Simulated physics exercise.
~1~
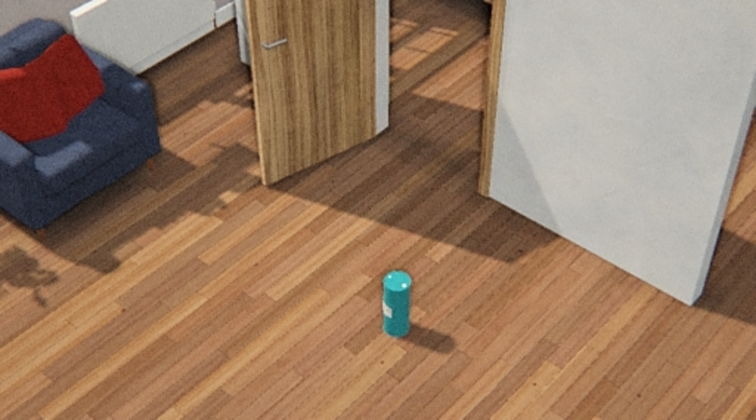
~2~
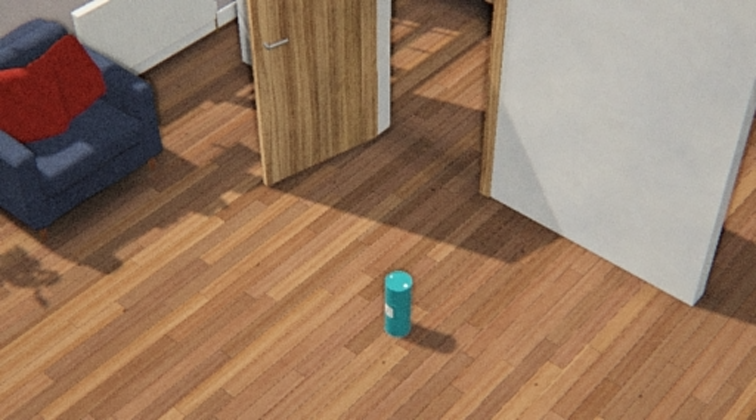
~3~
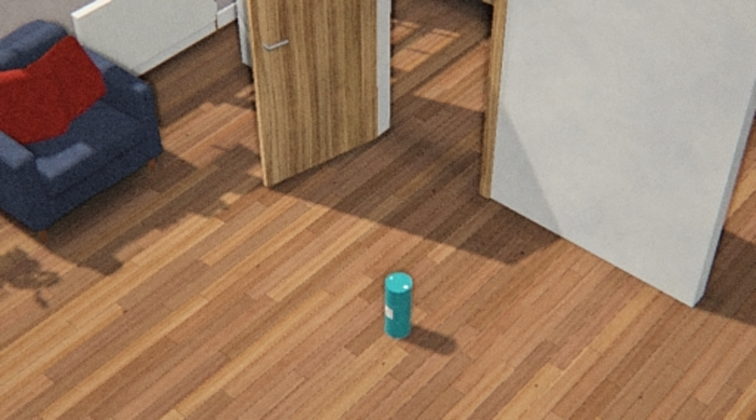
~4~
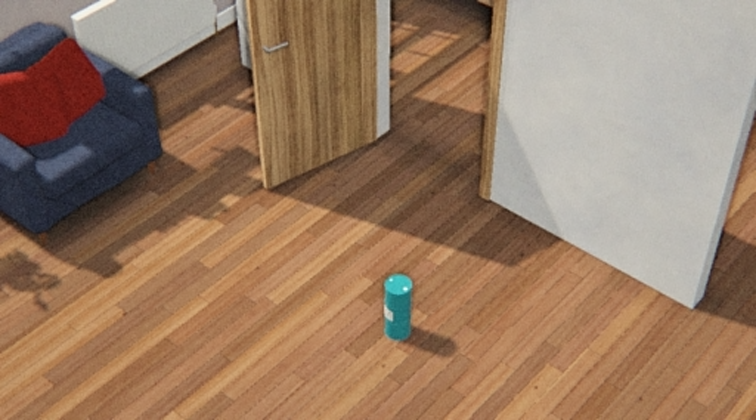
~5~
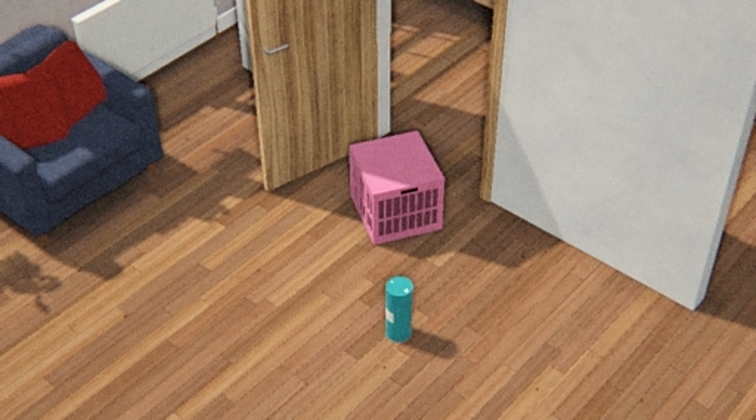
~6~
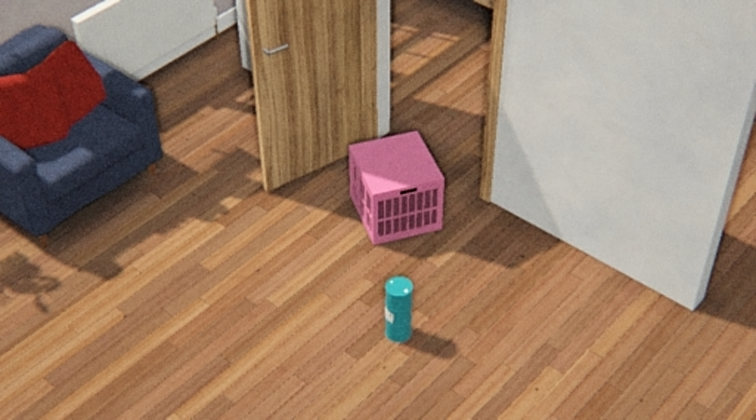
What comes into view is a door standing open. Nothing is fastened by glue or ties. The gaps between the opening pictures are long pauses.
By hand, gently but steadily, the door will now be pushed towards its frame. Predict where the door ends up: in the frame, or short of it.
The door will be held back from its frame.
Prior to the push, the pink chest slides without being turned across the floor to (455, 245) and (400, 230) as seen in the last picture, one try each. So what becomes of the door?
Try 1: Door ends up flush. Try 2: Door stays partly open.
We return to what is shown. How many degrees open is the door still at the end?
Roughly 65 degrees open.
Then, 0.50 s after the last picture, door at 96°.
Then, 0.80 s after the last picture, door at 84°.
Then, 1.10 s after the last picture, door at 72°.
At rest, door at 67°; both in place. Seen from the same camera at the end, pink chest near (397, 188).
